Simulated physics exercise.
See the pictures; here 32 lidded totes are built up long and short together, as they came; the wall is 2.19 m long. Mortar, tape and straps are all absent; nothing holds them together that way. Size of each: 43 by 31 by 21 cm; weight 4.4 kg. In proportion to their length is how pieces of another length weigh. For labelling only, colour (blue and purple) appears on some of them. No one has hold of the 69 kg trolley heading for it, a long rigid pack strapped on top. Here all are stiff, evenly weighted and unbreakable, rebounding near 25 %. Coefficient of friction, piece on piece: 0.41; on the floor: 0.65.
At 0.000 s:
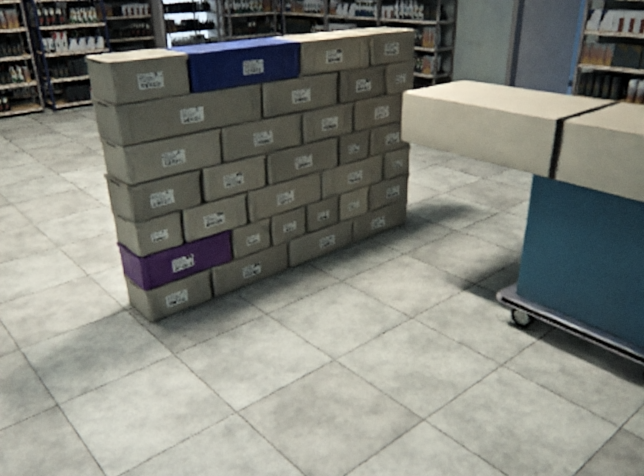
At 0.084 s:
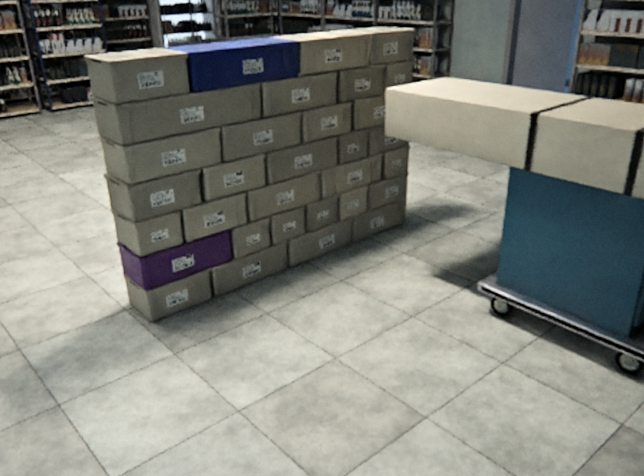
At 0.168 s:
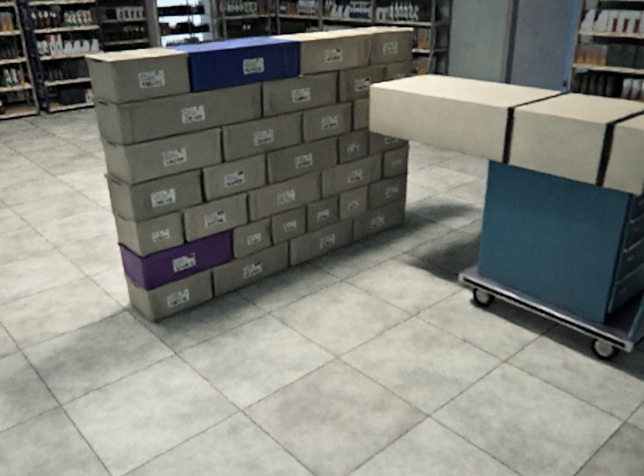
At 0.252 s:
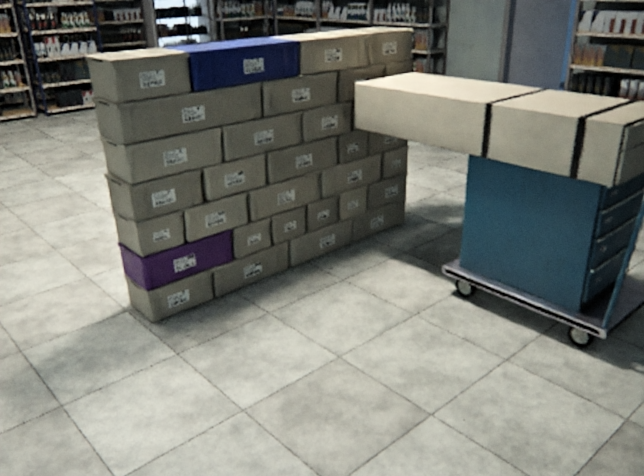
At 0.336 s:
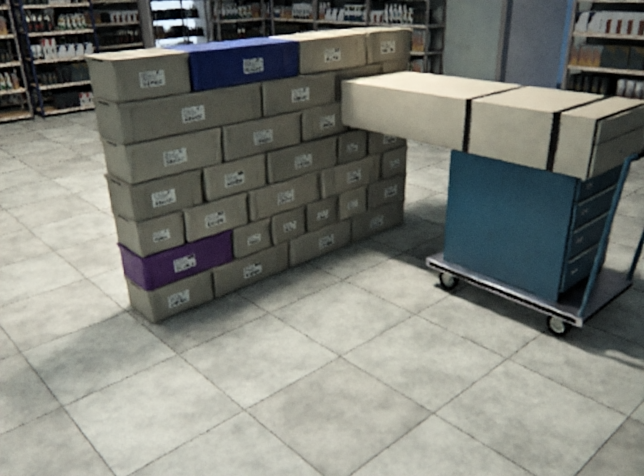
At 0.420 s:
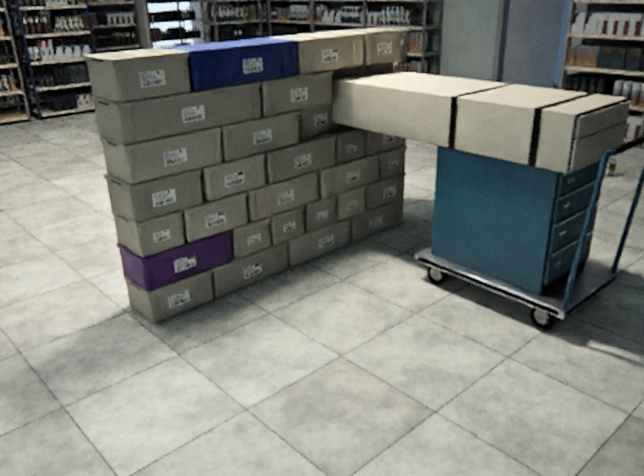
A trolley carrying a long box strapped across a blue cabinet rolled in from the right toward a wall of stacked boxes, and the long box's end pushed in at the wall's right side, slightly shifting a few boxes.
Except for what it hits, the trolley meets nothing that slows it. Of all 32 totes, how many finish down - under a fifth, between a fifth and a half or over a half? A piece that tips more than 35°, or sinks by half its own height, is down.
The share is a fifth to a half.
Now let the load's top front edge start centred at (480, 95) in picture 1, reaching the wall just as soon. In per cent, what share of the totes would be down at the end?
About 10 per cent would be down.
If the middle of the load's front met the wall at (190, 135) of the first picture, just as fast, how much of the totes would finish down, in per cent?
Roughly 40 per cent would be down.
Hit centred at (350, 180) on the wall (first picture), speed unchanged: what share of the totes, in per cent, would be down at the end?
0 %.
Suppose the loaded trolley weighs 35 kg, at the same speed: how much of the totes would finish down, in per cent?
Then roughly 0 per cent.
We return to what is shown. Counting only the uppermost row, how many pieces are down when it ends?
The number is 3.
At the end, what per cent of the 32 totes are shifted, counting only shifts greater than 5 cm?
The answer is 30 percent.
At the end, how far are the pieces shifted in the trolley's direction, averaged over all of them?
20 cm or so.
Around 0.66 s, load 32 cm past the wall's line, still rolling; none of the 32 totes down, 9 disturbed.
Around 1.02 s, load 51 cm past the wall's line, still rolling; 4 of the 32 totes down; blue tote tipped 16°.
Around 1.44 s, load 67 cm past the wall's line, still rolling; 9 of the 32 totes down; blue tote tipped 41°, 13 cm lower.
Around 2.02 s, load 80 cm past the wall's line, stopped; 9 of the 32 totes down; blue tote tipped 21°, 99 cm lower.
Finally (4.1 s), load 80 cm past the wall's line, stopped; 9 of the 32 totes down; blue tote 1.25 m lower; purple tote unmoved. That is 28 per cent. Seen by the last camera, middles, blue tote near (175, 216), purple tote near (177, 253).
